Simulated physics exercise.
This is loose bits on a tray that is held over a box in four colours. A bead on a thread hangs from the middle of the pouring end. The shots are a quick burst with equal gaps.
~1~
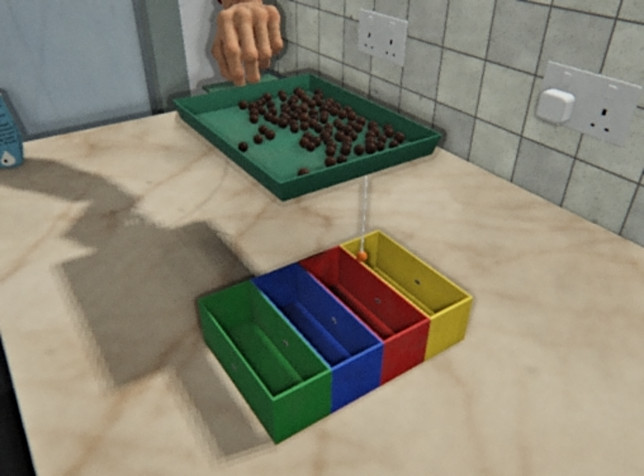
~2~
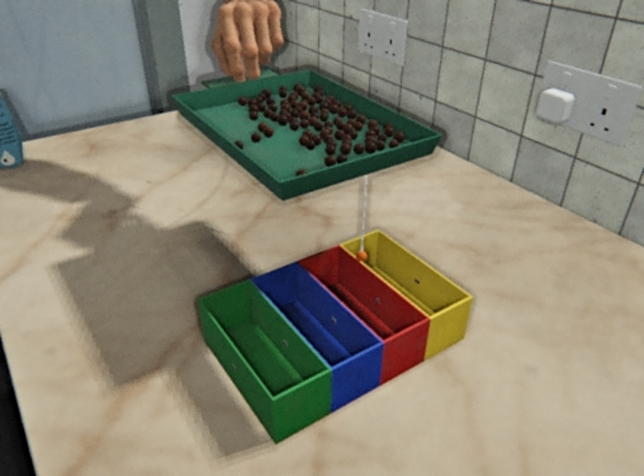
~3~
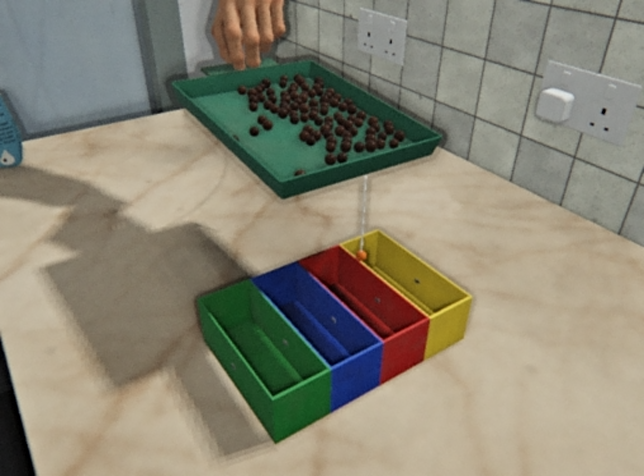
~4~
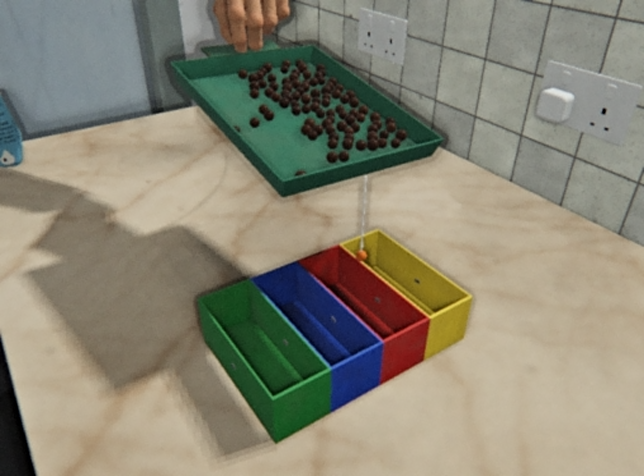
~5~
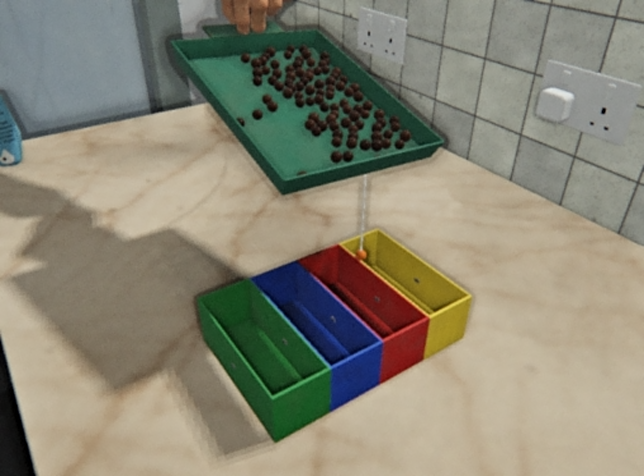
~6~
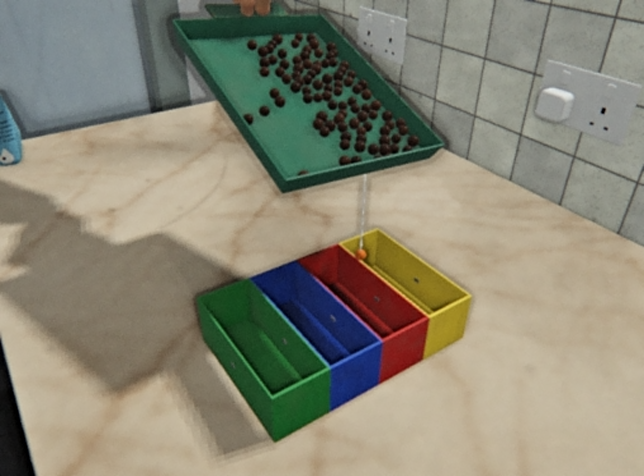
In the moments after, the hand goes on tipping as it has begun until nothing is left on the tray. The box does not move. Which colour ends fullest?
Most goes to the yellow cell.
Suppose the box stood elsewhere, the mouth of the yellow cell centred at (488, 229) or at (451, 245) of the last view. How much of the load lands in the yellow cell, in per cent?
In turn 0 and 30 in a hundred.
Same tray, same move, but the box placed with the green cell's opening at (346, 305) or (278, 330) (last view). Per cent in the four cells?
The first gives 100 %, the second 60 %.
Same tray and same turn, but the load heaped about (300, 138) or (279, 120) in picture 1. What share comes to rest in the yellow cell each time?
Near 40 % and 40 %.
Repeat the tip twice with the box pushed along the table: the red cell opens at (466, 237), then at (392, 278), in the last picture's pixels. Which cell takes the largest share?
One: That blue cell. Two: The yellow one.
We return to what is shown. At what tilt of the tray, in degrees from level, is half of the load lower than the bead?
Around 100° of tilt.
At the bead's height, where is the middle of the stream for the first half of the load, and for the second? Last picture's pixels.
At about (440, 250), then at (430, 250).
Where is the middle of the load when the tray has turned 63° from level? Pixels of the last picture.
Around (399, 146).
Soon, tray tipped steeply; nearly all on the tray; a small part falling or outside the box.
A while on, tray tipped past a quarter turn; about a quarter on the tray; about a quarter in the yellow cell; a small part in the red cell; about half falling or outside the box.
Towards the end, tray tipped past a quarter turn; about a third in the yellow cell; a small part in the red cell; about half falling or outside the box.
Finally, tray tipped past a quarter turn; about a third in the yellow cell; a small part in the red cell; none in the green cell; none in the blue cell; about half outside the box.
